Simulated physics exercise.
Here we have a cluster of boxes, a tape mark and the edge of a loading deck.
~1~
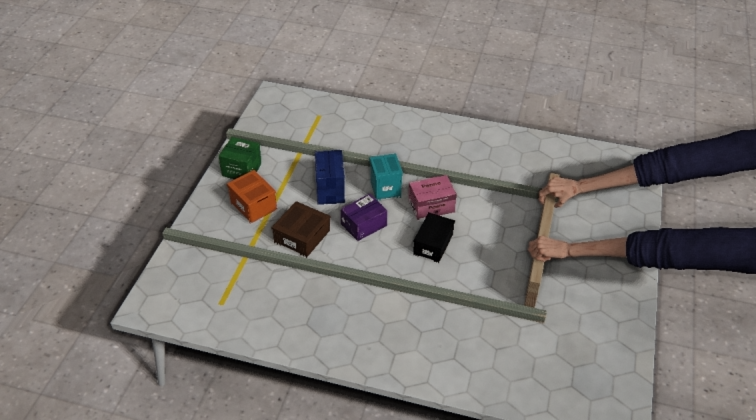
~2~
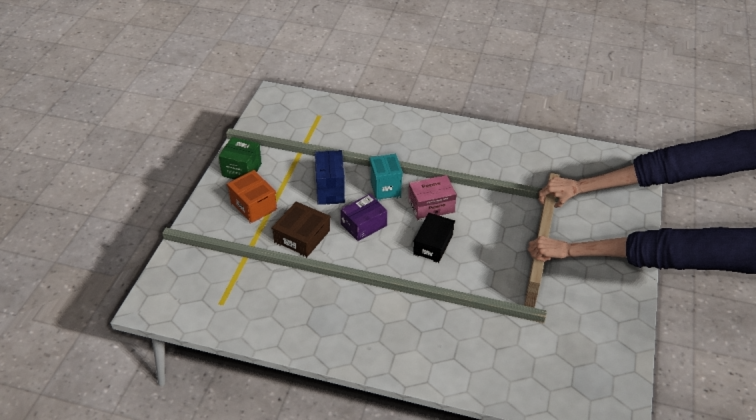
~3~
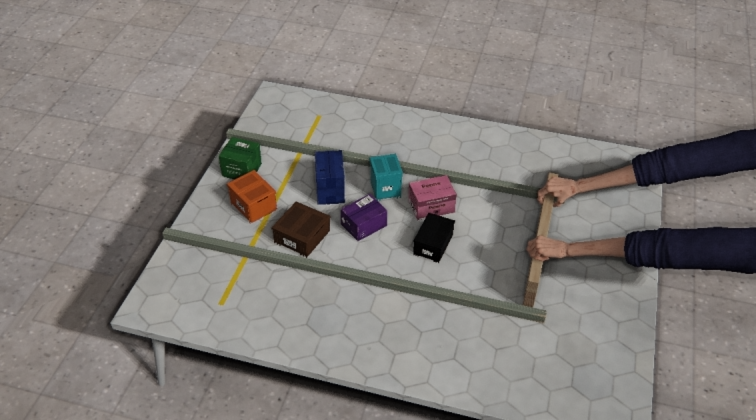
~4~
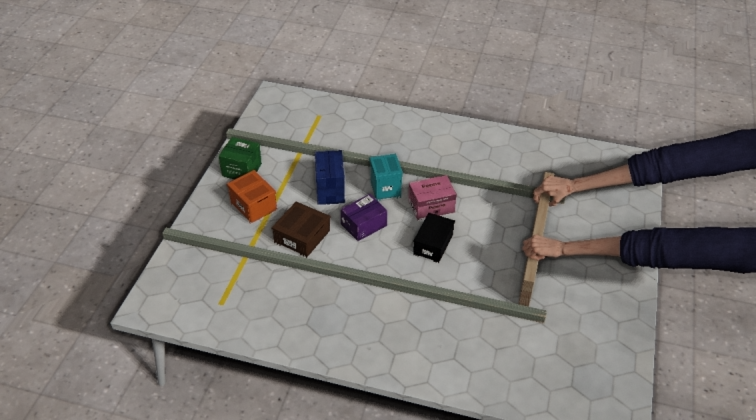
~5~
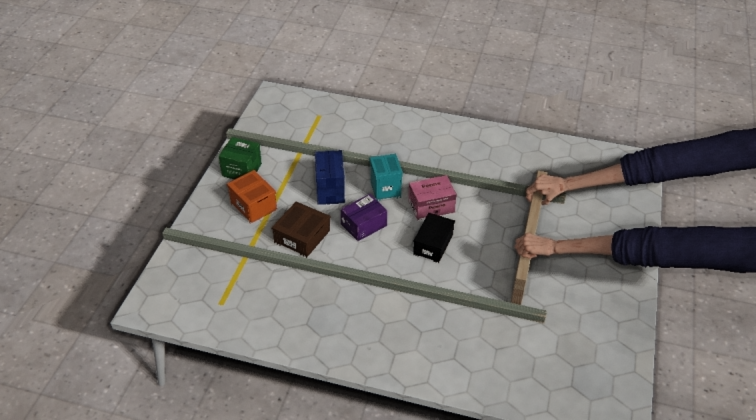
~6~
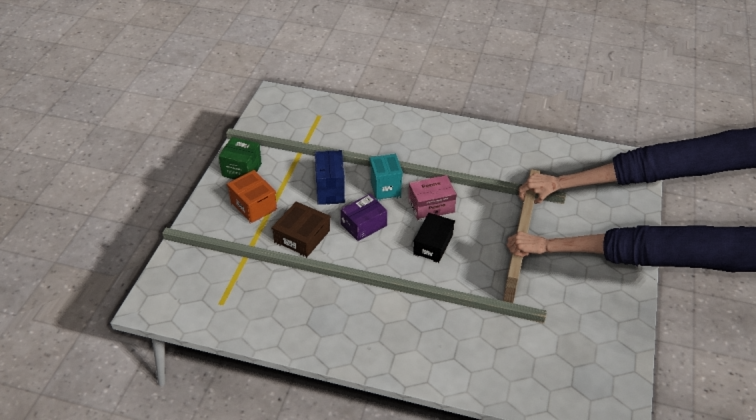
A pale, hexagon-patterned table stands on a grey tiled floor, seen from above at an angle by a still camera. Between two greenish rails sit eight boxes: green and orange at the left near a yellow line, brown, blue, purple and teal in the middle, pink and black farther right. Two dark-sleeved arms hold a wooden bar at the right, then slide it slightly left while the boxes stay still.
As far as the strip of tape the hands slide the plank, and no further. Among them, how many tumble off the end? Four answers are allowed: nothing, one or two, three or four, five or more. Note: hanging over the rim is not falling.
It will most likely knock one or two off.
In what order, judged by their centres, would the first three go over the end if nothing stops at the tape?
Earliest first: Green parcel, orange tote, blue box.
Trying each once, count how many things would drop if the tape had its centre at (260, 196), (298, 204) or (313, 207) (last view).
Down on the ground: 2, 0 and 0.
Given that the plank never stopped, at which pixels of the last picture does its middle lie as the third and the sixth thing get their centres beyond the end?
Its centre point is roughly (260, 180) and later (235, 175).
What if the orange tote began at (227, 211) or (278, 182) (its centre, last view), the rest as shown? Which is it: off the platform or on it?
Well, it tips off the first time and remains the second time.
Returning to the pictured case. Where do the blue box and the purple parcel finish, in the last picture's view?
First at (225, 160); second at (231, 193).
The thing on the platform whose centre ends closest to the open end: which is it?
The orange tote, it is.
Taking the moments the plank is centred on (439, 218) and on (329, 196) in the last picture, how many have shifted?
The number moved is 2 and then 7.
Soon after, none off yet; green parcel at rest near (241, 160); orange tote at rest near (253, 197); brown tote at rest near (302, 229).
In the end, the number that fall off is one or two; gone, green parcel.
